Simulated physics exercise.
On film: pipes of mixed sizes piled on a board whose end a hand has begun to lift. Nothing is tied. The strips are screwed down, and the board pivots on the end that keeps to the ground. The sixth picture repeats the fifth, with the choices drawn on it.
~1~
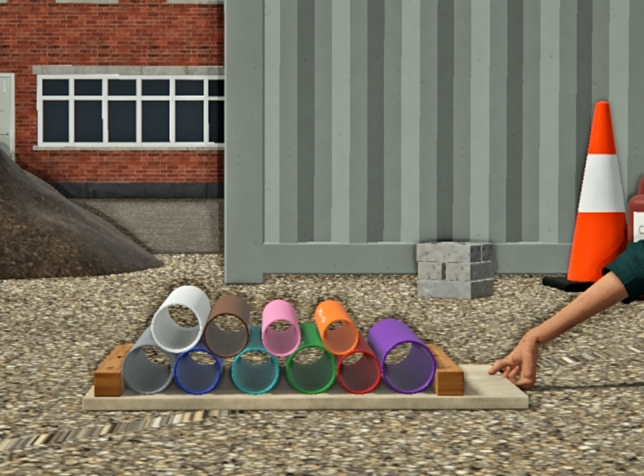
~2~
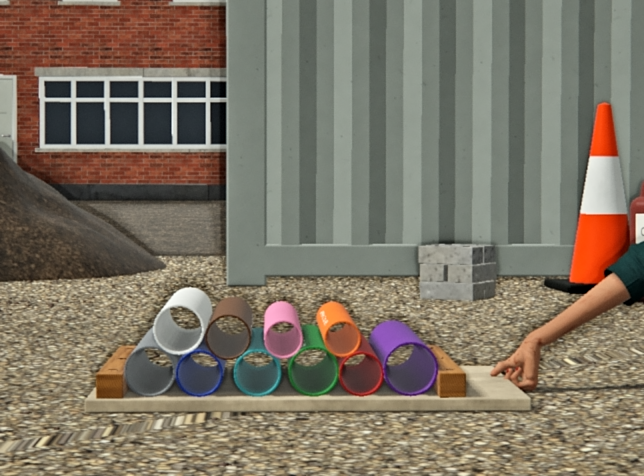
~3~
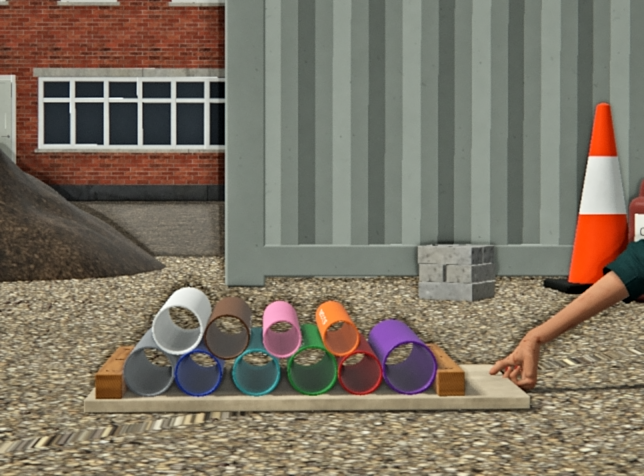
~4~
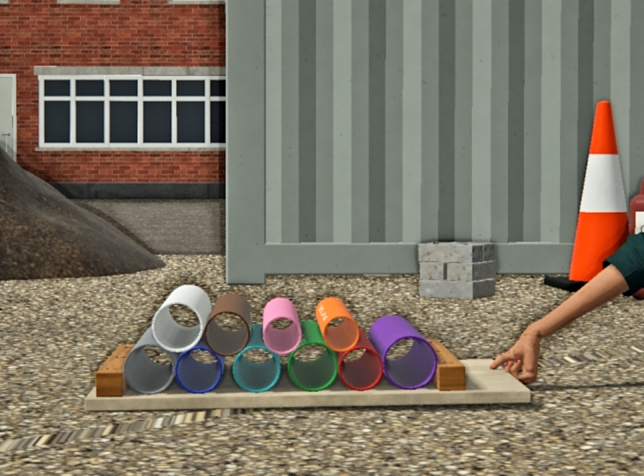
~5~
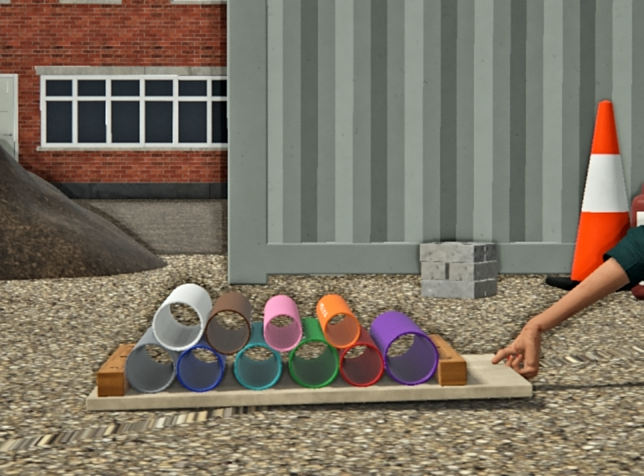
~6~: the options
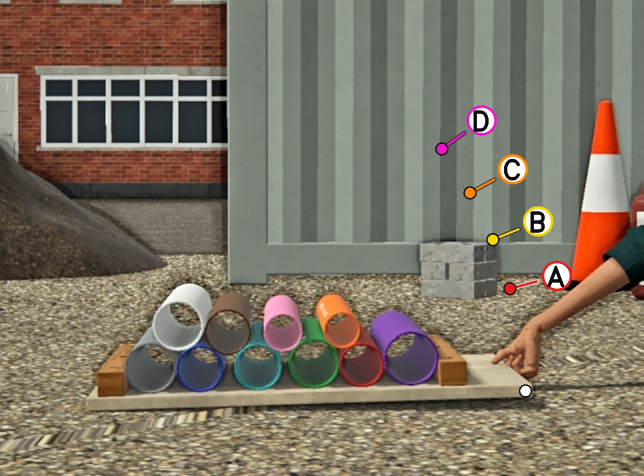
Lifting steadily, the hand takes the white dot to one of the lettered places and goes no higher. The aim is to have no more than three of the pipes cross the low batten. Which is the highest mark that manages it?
Mark D is as high as it can go.
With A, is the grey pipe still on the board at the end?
Yes.
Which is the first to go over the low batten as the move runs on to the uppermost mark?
The white one.
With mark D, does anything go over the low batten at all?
At D: Yes.
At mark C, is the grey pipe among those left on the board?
Yes.
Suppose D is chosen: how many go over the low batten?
With D, three.
On the marked copy, A at (510, 289); B at (493, 240); C at (470, 193); D at (442, 149); the white dot at (525, 391).
Following D. Soon after the start, board at 20°.
Later, board at 36°.
In the end, board at 36°, three over the low batten (brown, pink, white).
As for the rest, A none over the low batten; B none over the low batten; C one over the low batten (white).
